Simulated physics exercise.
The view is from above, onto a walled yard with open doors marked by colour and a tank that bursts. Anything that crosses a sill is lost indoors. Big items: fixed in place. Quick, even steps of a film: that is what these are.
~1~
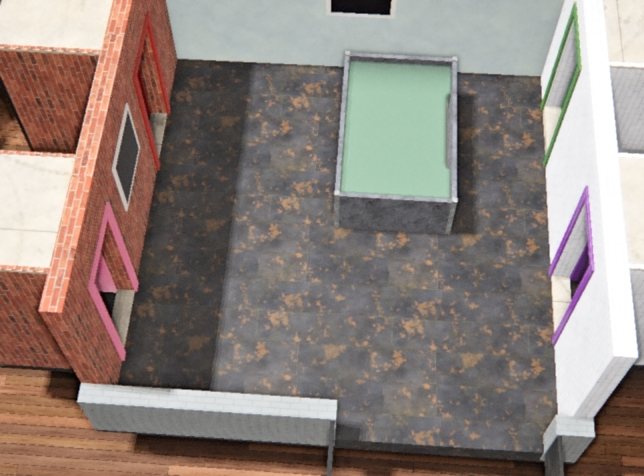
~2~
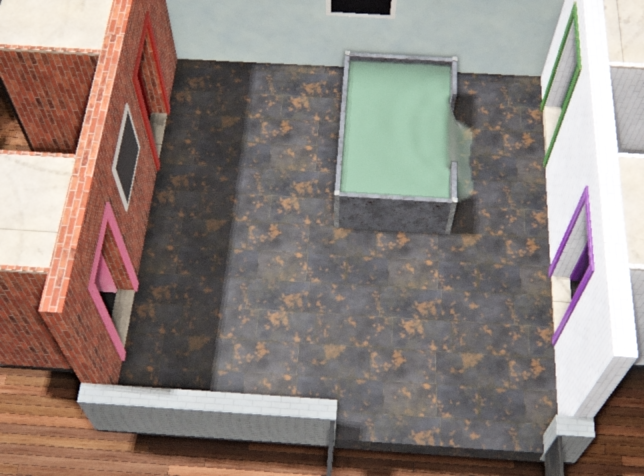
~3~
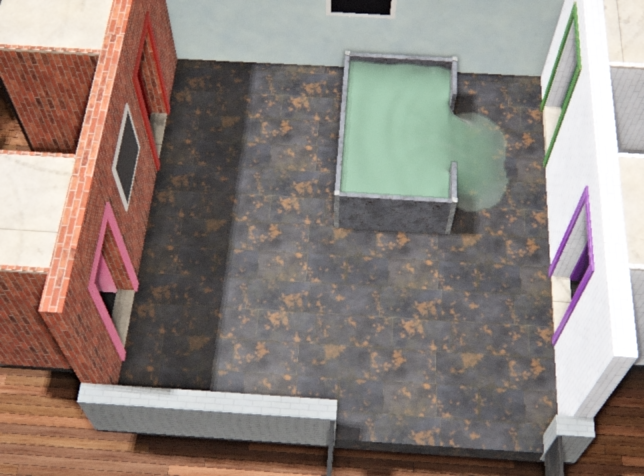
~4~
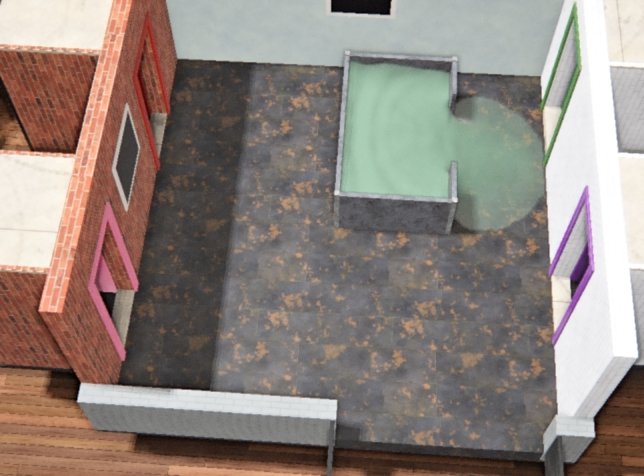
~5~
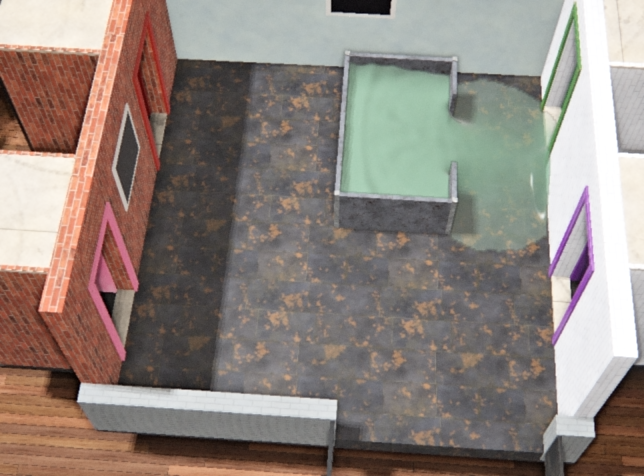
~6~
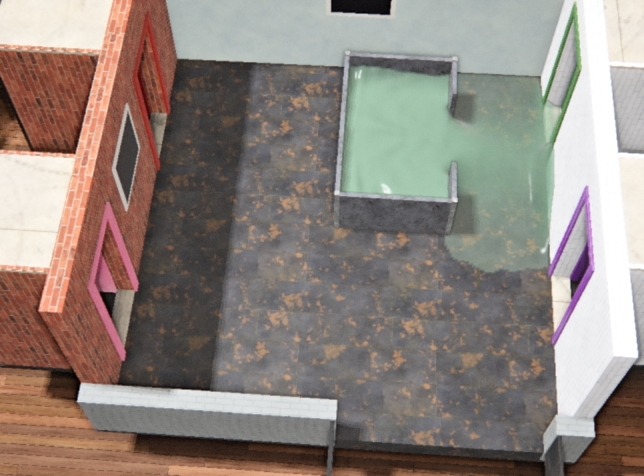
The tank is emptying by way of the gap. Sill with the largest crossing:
Green.
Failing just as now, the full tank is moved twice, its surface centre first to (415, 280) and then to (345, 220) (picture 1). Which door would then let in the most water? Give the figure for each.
For the first spot it's the one in purple, for the second the one in purple.
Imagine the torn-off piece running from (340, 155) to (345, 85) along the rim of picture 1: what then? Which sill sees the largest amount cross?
It's the red one.
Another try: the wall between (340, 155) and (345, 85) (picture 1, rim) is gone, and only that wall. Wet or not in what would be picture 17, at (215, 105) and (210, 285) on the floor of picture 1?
Taking the two spots in turn, they are wetted and wetted.
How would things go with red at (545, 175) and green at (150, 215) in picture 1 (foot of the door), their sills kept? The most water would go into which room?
Looks like it's the red-painted one.
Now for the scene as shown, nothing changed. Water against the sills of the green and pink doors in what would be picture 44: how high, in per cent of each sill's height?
Near 100 and 70 per cent, in that order.
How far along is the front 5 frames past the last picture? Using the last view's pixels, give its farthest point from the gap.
The farthest wet point should be near (552, 380).
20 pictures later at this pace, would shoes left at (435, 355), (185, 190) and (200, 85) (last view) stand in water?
First spot soaked, second not wetted, third soaked.
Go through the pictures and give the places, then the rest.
The open tank at (398, 127) is whole and still, in the first picture.
Water pours out at (448, 151) and has run to (459, 125), in the second picture.
The front is at (488, 123), out from the gap at (447, 152), in the third picture.
The front is at (541, 149), out from the gap at (447, 152), in the fourth picture.
The front is at (539, 107), out from the gap at (447, 152), in the fifth picture.
Water pours out at (448, 152) and has run to (547, 261), in the sixth picture.
A moment on, water covers 20 % of the floor; red door not reached, purple door wet at the sill, nothing in, pink door not reached, green door a lot in.
Next, water covers 35 % of the floor; red door not reached, purple door a trickle in, pink door not reached, green door a lot in.
Then, water covers 50 % of the floor; red door not reached, purple door a trickle in, pink door not reached, green door a lot in.
Later, water covers 70 % of the floor; red door some in, purple door some in, pink door wet at the sill, nothing in, green door a lot in.
In the end, water covers 75 % of the floor; red door some in, purple door some in, pink door a trickle in, green door a lot in; the green door has let in the most.
